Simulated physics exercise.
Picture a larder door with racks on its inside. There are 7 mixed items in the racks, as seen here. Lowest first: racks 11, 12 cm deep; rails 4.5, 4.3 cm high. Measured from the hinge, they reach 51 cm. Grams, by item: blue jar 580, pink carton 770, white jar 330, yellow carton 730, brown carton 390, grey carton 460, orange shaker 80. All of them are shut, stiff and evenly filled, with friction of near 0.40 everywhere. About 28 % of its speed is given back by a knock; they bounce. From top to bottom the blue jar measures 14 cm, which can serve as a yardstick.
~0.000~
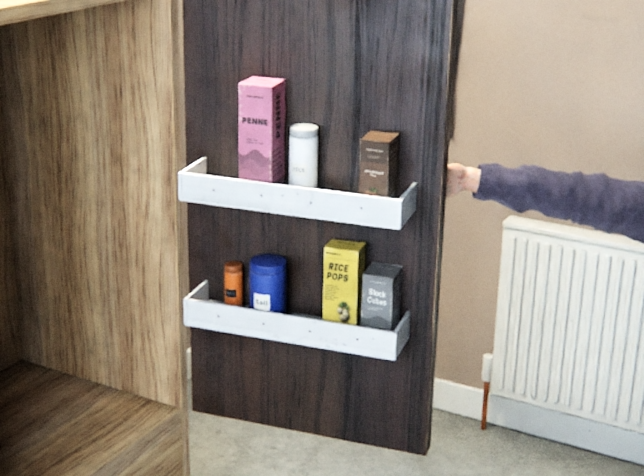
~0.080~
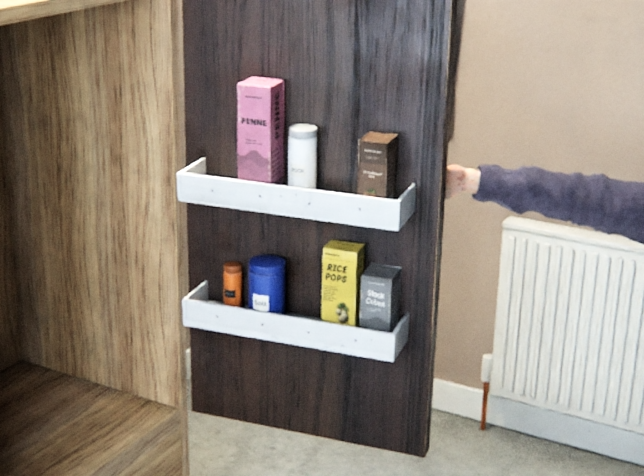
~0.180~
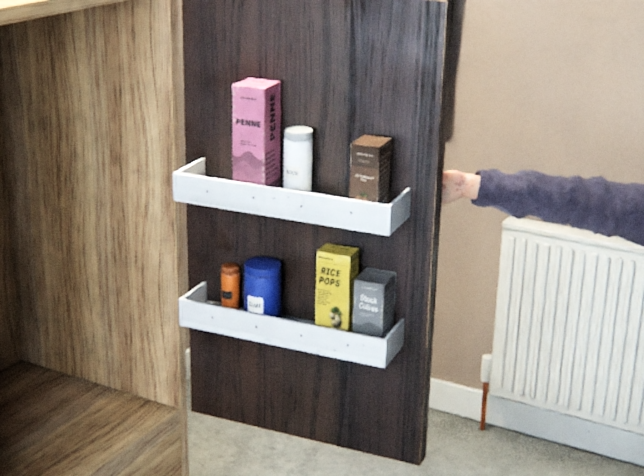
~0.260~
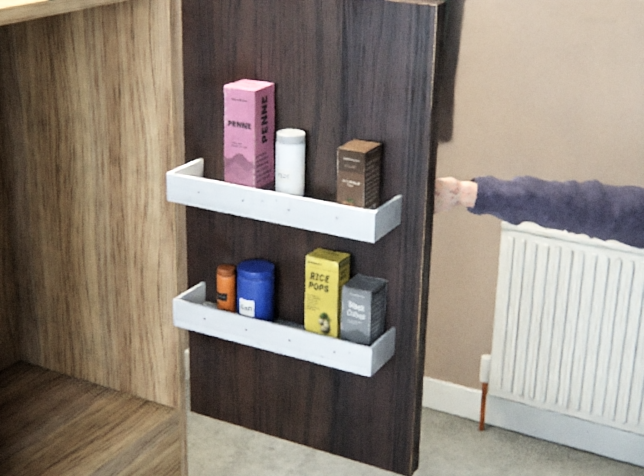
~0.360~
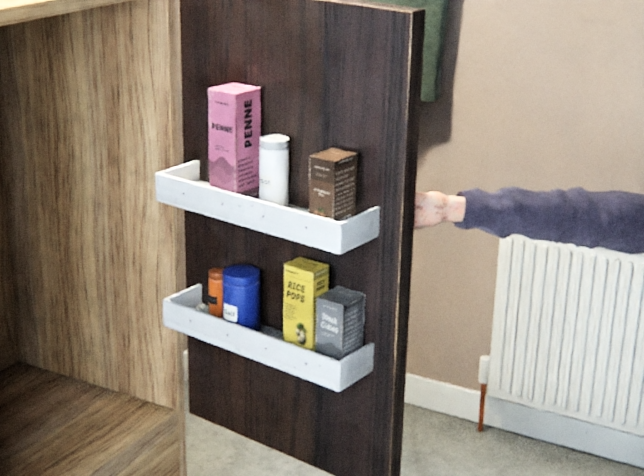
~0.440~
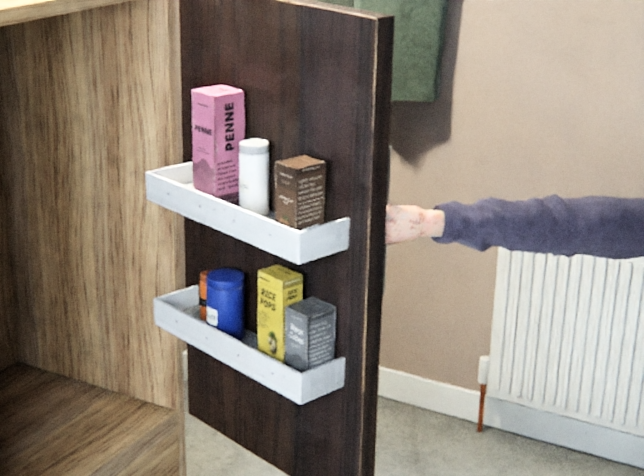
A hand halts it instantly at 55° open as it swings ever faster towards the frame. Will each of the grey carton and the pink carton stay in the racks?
Each in turn: The grey carton stays in the racks; the pink carton stays in the racks.
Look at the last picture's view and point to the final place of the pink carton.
Near (181, 150).
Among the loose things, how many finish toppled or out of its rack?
Tally: 3.
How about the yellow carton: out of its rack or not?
Yellow carton: Goes out of bounds.
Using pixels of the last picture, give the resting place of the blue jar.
Around (191, 310).
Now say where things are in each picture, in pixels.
In the first frame, door at 100°; grey carton (381, 303); pink carton (262, 138).
In the second frame, door at 99°; yellow carton (343, 289); brown carton (377, 174).
In the third frame, door at 96°; orange shaker (231, 288); blue jar (263, 293).
In the fourth frame, door at 91°; white jar (290, 167); yellow carton (327, 299).
In the fifth frame, door at 81°; brown carton (332, 192); orange shaker (218, 293).
In the sixth frame, door at 72°; grey carton (310, 341); pink carton (219, 148).
After 0.64 s, door at 55°; grey carton leaning 25° near (232, 351); pink carton leaning 5° near (175, 149); yellow carton leaning 33°.
After 1.04 s, door at 55°; yellow carton now out of its rack; grey carton leaning 55° near (227, 359); brown carton leaning 63°.
After 1.44 s, door at 55°; grey carton leaning 55° near (227, 359); pink carton slid 2 cm near (179, 149); brown carton leaning 63°.
At rest (2.3 s), out of its rack, yellow carton; tipped over in the racks, brown carton and grey carton; the other 4 in place, give or take 5 cm. In the last view, grey carton near (227, 359), pink carton near (181, 150).
